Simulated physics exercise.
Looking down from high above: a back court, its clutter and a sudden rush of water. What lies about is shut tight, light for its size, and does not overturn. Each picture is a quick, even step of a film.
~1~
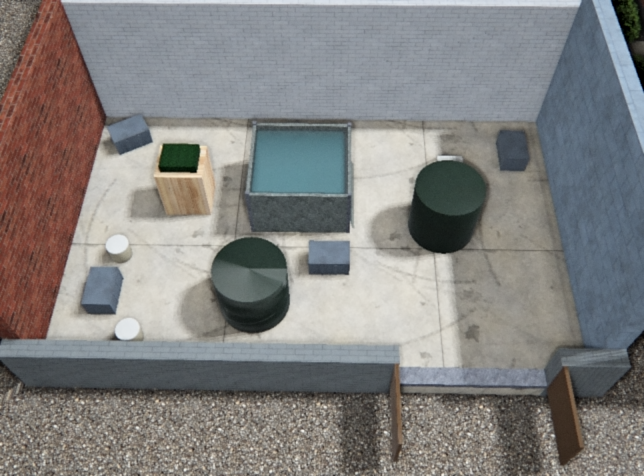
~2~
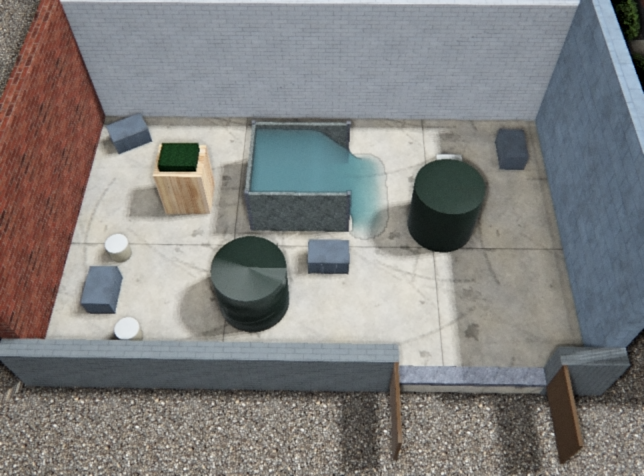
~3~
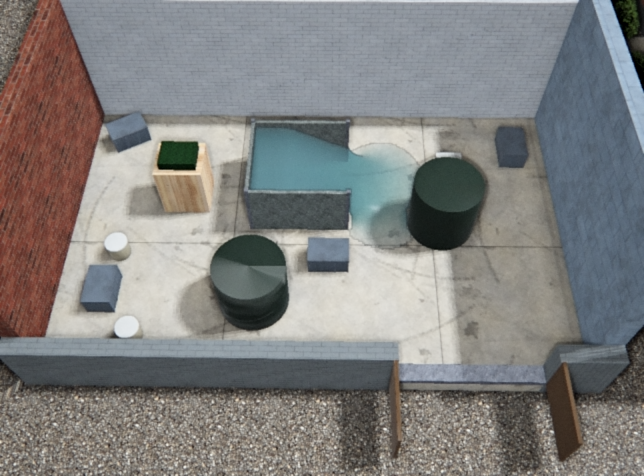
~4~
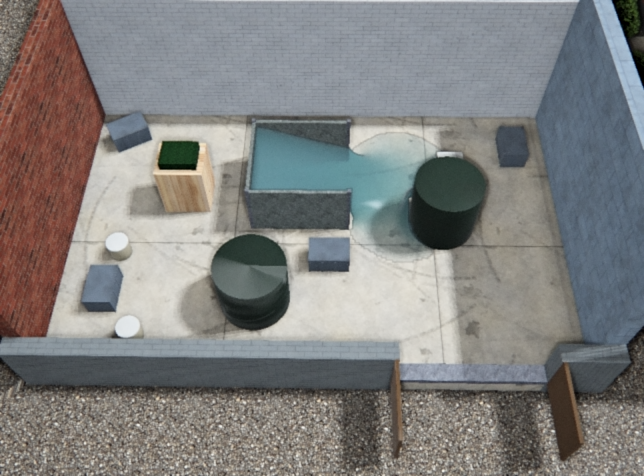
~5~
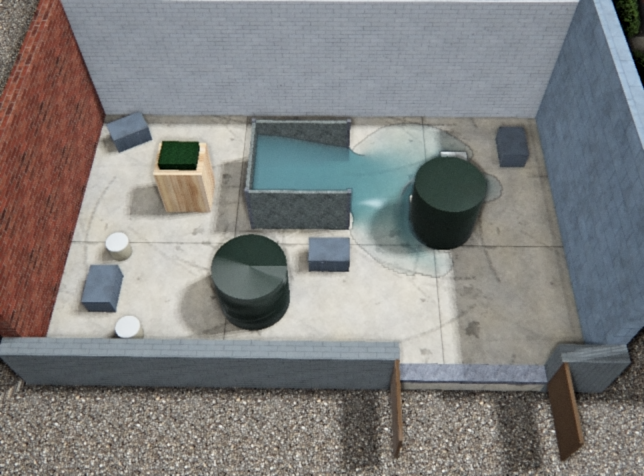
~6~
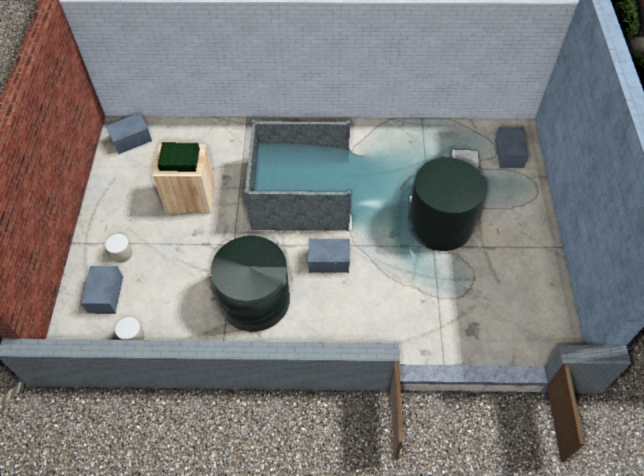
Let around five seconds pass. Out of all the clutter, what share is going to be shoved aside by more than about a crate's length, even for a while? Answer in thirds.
Less than a third.
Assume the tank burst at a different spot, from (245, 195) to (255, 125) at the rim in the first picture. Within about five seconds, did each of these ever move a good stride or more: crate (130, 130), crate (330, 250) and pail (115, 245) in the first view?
In the order asked: Goes the distance, then never gets that far, then goes the distance.
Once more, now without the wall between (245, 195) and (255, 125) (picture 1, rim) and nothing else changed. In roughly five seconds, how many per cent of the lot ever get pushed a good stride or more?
By my reckoning, around 60 percent.
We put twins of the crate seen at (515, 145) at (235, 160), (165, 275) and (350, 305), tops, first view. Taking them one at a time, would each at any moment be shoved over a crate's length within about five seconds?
Taking them one at a time: Falls short; falls short; falls short.
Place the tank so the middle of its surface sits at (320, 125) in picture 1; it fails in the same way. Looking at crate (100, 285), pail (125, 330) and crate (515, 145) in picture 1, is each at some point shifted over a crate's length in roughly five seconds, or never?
Item one not displaced far, item two not displaced far, item three travelled far enough.
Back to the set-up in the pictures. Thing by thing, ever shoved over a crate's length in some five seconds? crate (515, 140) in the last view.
Note - travel: Beyond that distance.
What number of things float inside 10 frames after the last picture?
It adds up to 1.
A moment on, 1 of 7 are well off their spots; 0 afloat.
Next, 1 of 7 are well off their spots; 1 afloat.
Later, 1 of 7 are well off their spots; 2 afloat.
In the end, 1 of 7 are well off their spots, and 2 have been at some point; 0 afloat.
